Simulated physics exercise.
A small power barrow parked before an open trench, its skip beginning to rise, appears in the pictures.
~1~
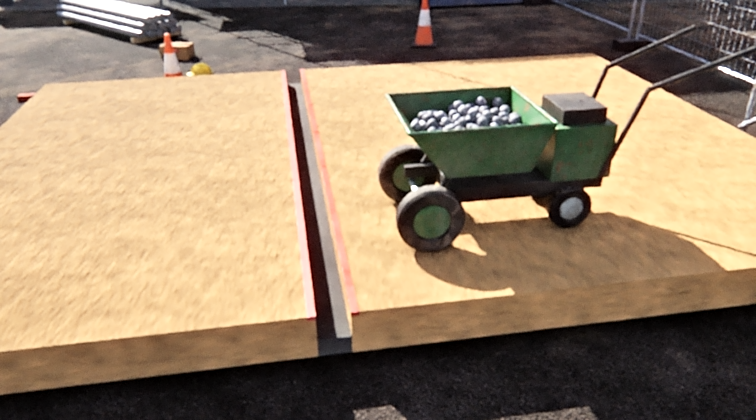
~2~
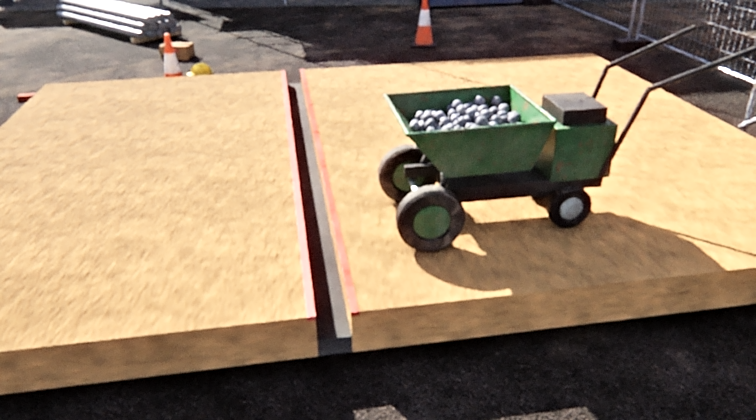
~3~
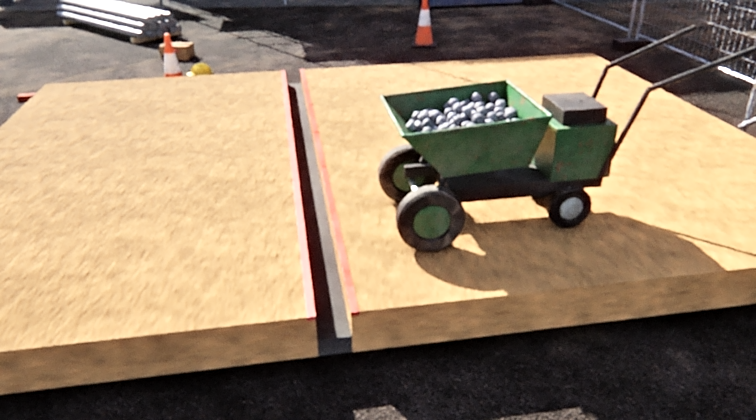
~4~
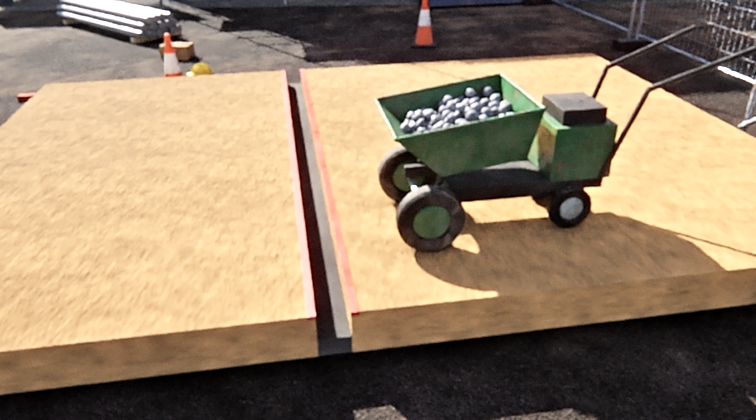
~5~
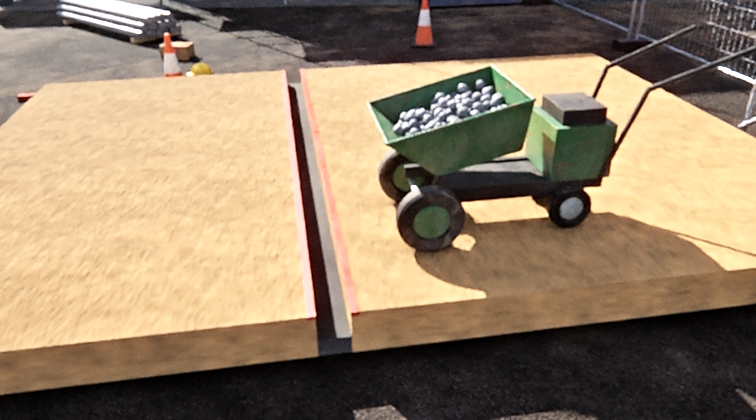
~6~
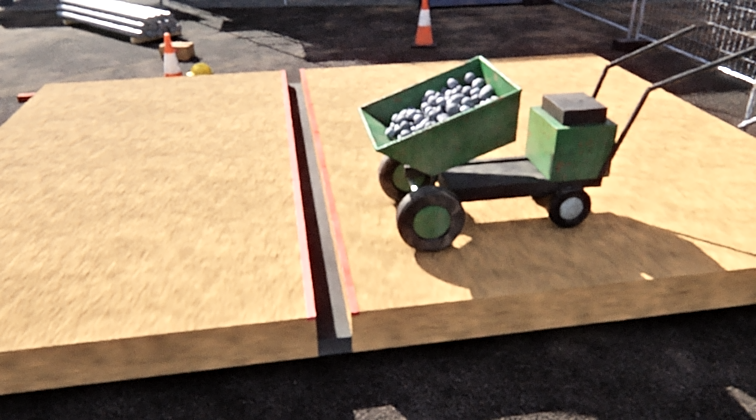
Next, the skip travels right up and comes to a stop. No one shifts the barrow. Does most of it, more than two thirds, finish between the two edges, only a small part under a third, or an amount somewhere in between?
An amount in between, a third to two thirds, finishes between the edges.
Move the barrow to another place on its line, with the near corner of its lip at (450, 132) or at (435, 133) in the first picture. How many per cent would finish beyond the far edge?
You'd get around 10 in a hundred, then 20 in a hundred.
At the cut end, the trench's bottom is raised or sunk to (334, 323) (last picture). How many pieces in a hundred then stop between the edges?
It comes to 30 per cent or so.
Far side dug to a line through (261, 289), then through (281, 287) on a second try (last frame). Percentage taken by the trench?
About 100 and 90 per cent.
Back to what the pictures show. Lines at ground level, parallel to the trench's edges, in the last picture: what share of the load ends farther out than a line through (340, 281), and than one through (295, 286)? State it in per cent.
That's 90 per cent for the first and 30 per cent for the second.
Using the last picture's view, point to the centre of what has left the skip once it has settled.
The centre settles at about (310, 229).
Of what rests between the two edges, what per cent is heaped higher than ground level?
I'd put it near 25 in a hundred.
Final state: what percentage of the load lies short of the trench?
Result: Close to 0 %.
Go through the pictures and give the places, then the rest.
In the first frame, lip of the skip at (410, 135), level; top of the load at (470, 120), round cobbles; first edge of the trench at (348, 280); far edge at (308, 284), the trench under half as wide as the skip, and about as deep as wide.
In the second frame, lip of the skip at (408, 135), level; top of the load at (478, 121).
In the third frame, lip of the skip at (404, 137), tipped barely; top of the load at (486, 121).
In the fourth frame, lip of the skip at (396, 140), tipped a little; top of the load at (481, 117).
In the fifth frame, lip of the skip at (387, 144), tipped a little; top of the load at (473, 112).
In the sixth frame, lip of the skip at (377, 151), tipped clearly; top of the load at (467, 105); first edge of the trench at (348, 280); far edge at (308, 284).
Soon, skip tipped steeply; all in the skip.
A while on, skip tipped right over; about two thirds in the skip; a small part in or heaped over the trench; a small part beyond it; a stray few falling.
Towards the end, skip tipped right over; a small part in the skip; about half in or heaped over the trench; about a third beyond it.
Finally, skip tipped right over; a small part in the skip; about half in or heaped over the trench; about a third beyond it.
